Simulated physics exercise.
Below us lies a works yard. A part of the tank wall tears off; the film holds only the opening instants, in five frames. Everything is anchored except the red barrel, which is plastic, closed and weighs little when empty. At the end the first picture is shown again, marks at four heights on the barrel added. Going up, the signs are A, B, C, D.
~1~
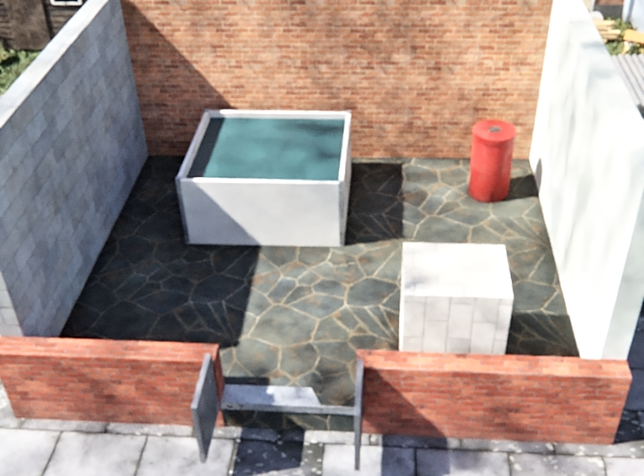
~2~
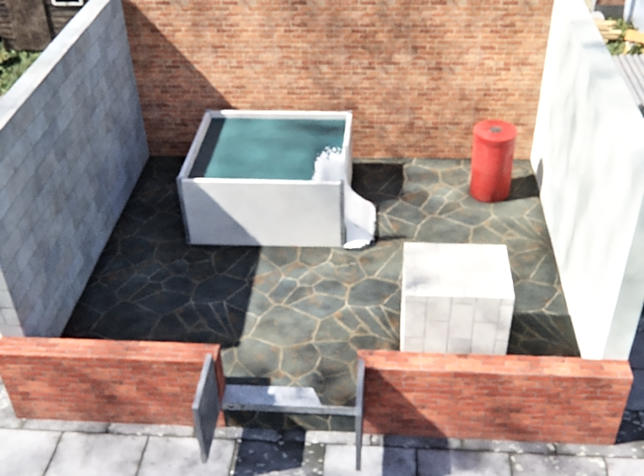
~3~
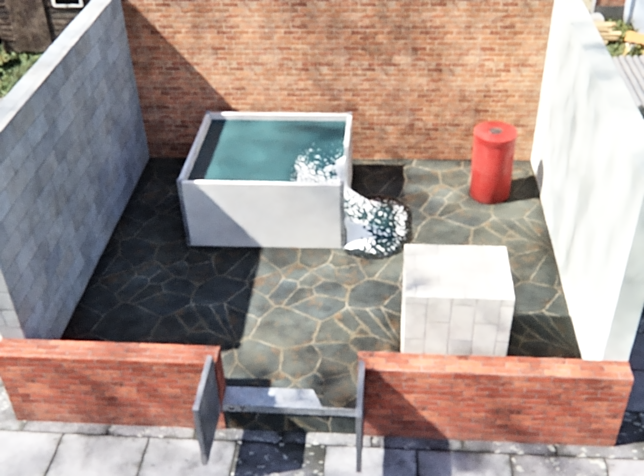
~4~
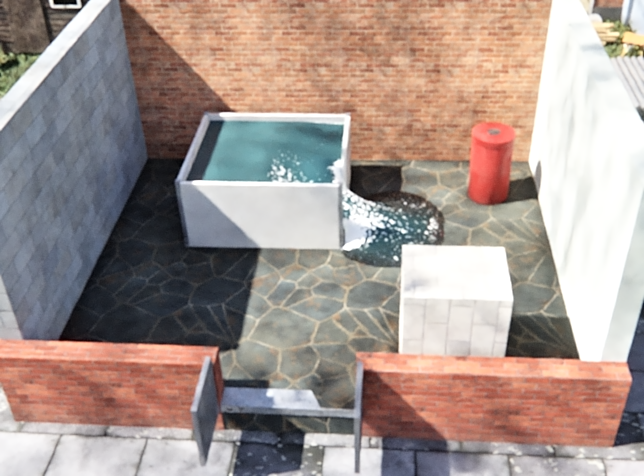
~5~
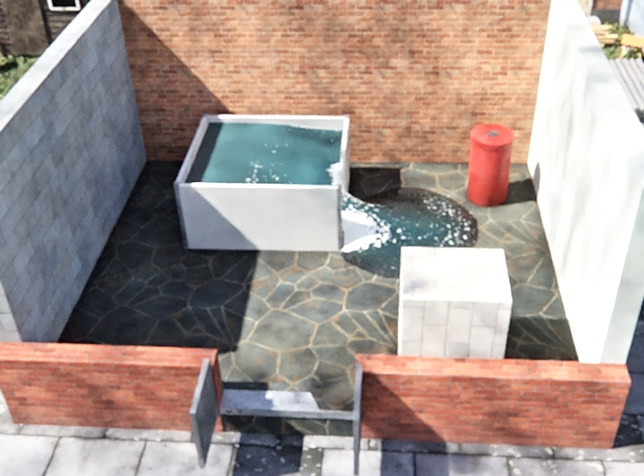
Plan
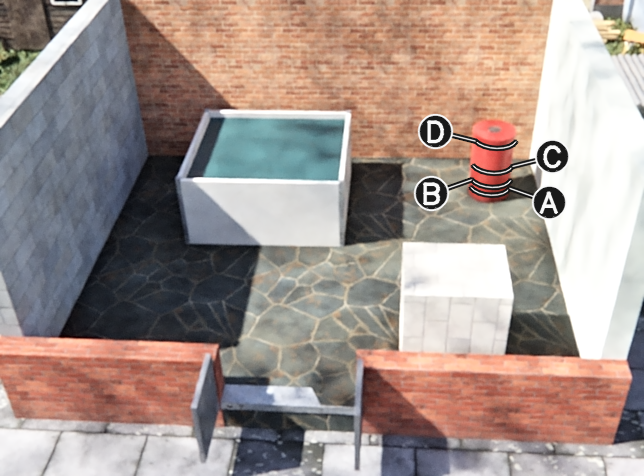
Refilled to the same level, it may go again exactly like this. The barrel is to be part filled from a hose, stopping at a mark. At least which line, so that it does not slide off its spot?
C will do.
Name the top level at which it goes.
That would be B.
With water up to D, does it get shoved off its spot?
No, that is safe.
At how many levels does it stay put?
Two.
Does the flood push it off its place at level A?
Yes.
On the marked copy, A at (491, 195); B at (492, 187); C at (494, 173); D at (496, 148); from the bottom up A, B, C, D.
If A is chosen, it is pushed about 3 times its own width away.
If B is chosen, it is pushed about half its own width away.
If C is chosen, it does not move.
If D is chosen, it does not move.
